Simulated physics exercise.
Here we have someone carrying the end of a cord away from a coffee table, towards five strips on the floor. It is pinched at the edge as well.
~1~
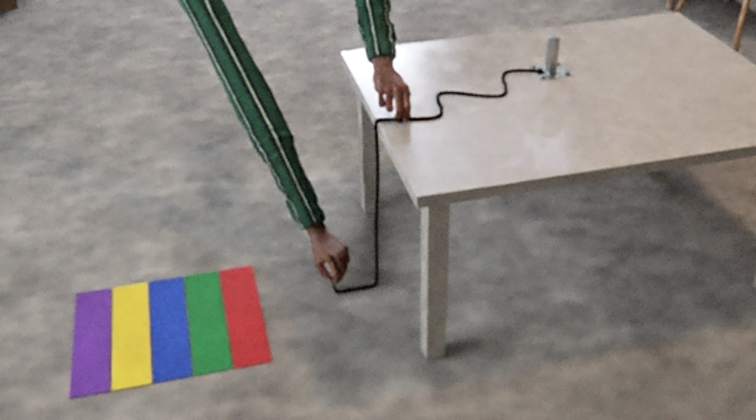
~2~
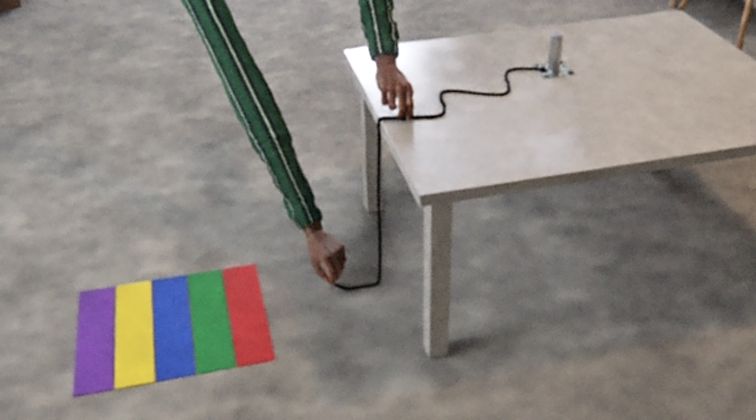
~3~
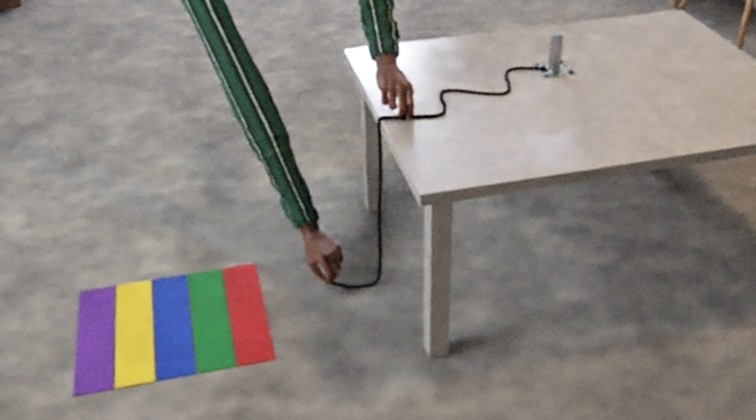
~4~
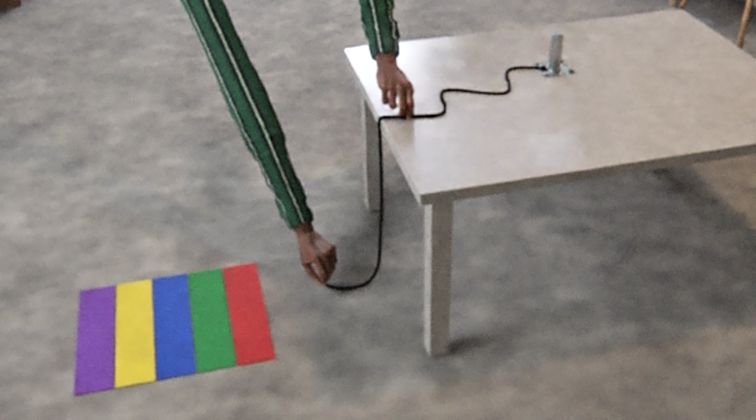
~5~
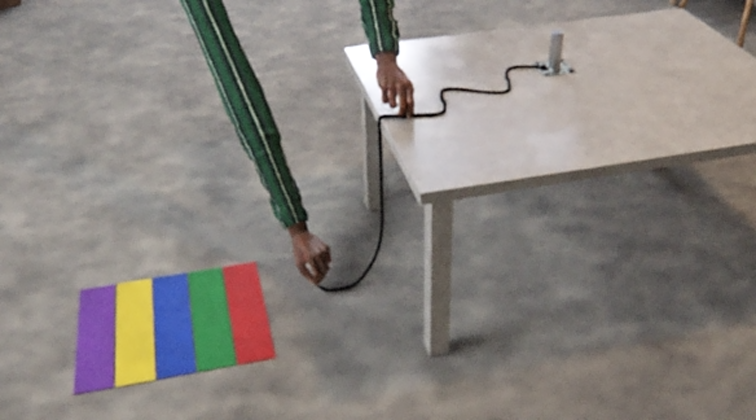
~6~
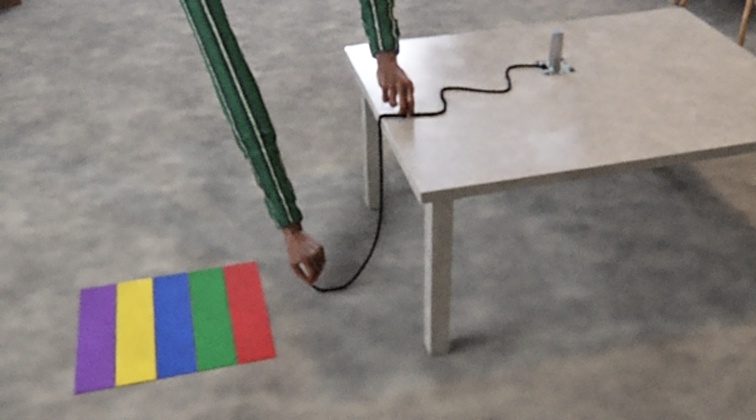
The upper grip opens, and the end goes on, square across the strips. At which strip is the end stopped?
The end stops over the yellow strip.
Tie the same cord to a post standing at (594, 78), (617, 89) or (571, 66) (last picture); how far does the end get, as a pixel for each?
In that order: (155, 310), (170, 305) and (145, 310).
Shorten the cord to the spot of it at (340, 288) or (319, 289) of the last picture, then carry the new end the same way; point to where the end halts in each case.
About (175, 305) and (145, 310).
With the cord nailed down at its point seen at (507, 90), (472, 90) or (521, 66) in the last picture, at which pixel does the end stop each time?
Try by try, around (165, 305), (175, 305) and (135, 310).
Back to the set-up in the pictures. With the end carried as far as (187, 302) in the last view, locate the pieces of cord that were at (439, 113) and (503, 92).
Near (375, 128) and (466, 89).
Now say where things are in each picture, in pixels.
The first frame shows end (333, 282); red (250, 346); green (211, 352); blue (171, 359); yellow (131, 367); purple (91, 374).
The second frame shows end (330, 281); cord through (509, 71) (482, 94) (444, 112) (379, 134) (378, 203) (380, 270).
The third frame shows end (326, 281).
The fourth frame shows end (321, 282); cord through (510, 70) (483, 93) (445, 111) (380, 133) (382, 202) (377, 269).
The fifth frame shows end (314, 282).
The sixth frame shows end (309, 282); cord through (510, 68) (483, 91) (445, 109) (380, 131) (381, 200) (363, 267).
A little later, end near (187, 302); over blue.
Next, end near (148, 309); over yellow.
When it is tight, end near (126, 313); over yellow. It gets as far as the yellow strip.
